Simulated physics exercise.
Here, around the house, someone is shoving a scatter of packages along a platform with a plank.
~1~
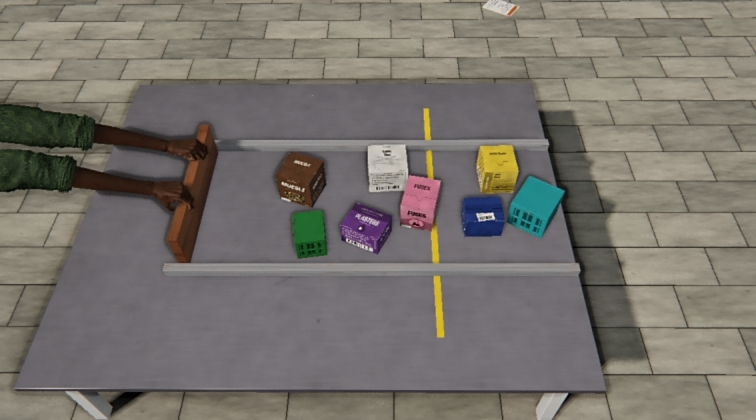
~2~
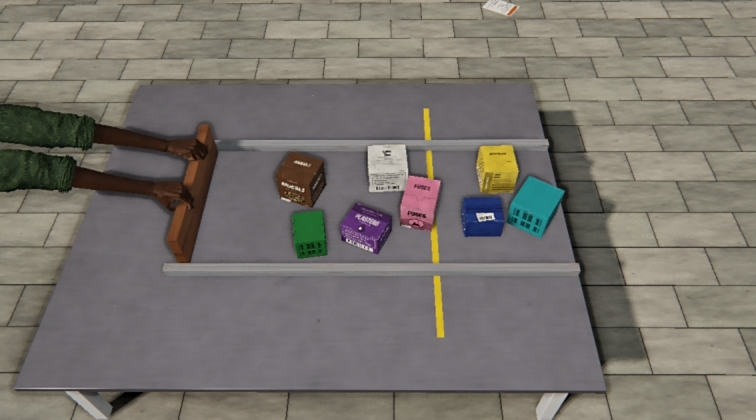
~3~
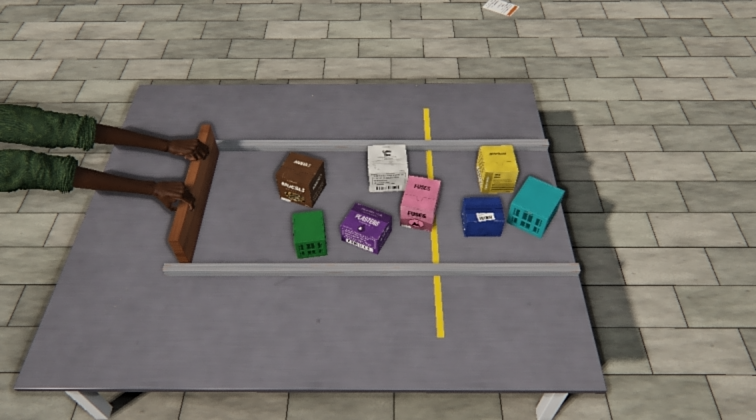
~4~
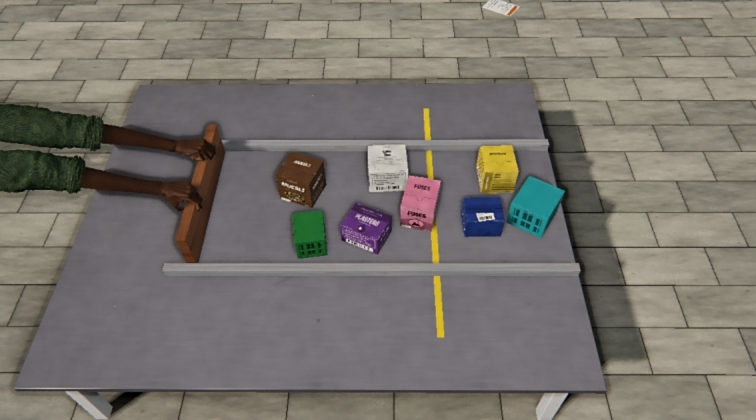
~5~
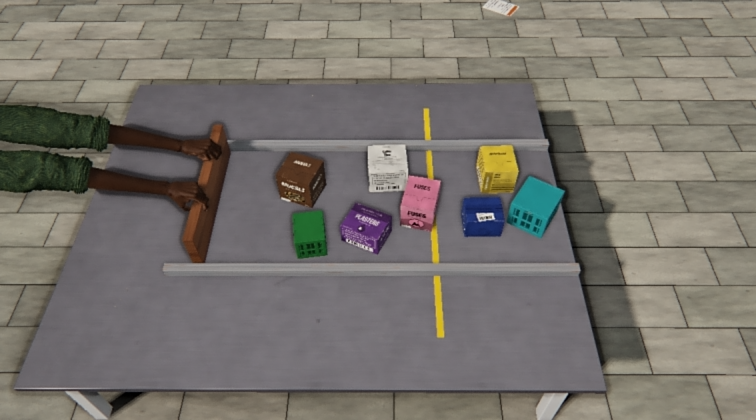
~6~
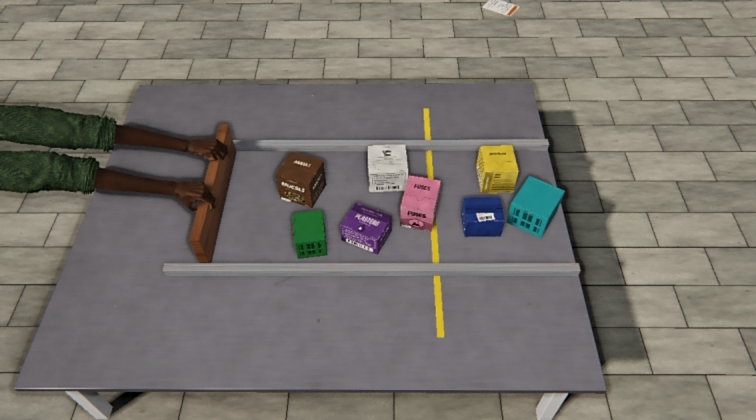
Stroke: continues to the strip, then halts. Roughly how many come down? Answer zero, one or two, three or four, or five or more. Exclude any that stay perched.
Zero.
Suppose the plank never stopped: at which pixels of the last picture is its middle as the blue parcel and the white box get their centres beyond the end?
The middle is at (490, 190) when it's the blue parcel, and at (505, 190) when it's the white box.
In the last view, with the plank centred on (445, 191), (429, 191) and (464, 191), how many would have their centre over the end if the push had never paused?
0, 0 and 1.
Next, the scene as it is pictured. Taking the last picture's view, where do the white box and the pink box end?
In the last picture the white box sits at (485, 167) while the pink box sits at (472, 205).
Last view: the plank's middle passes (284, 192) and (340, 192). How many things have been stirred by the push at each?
Counts: 1 and 4.
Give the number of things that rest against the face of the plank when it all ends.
I count 2 of them.
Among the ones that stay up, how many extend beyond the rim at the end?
That adds up to 1.
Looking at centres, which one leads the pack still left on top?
The foremost one is the turquoise crate.
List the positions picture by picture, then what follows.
The first picture shows turquoise crate (535, 207); yellow box (497, 169); blue parcel (482, 217); plank (195, 192); tape (432, 205).
The second picture shows yellow box (497, 169); green crate (310, 235).
The third picture shows blue parcel (482, 217); white box (387, 168).
The fourth picture shows turquoise crate (535, 207); purple box (367, 228).
The fifth picture shows yellow box (497, 169); brown box (302, 180).
The sixth picture shows turquoise crate (535, 207); yellow box (497, 169); blue parcel (482, 217); plank (215, 192); tape (432, 205).
Soon after, none off yet; turquoise crate at rest near (535, 207); yellow box at rest near (497, 169); blue parcel at rest near (482, 217).
In the end, the number that fall off is zero.
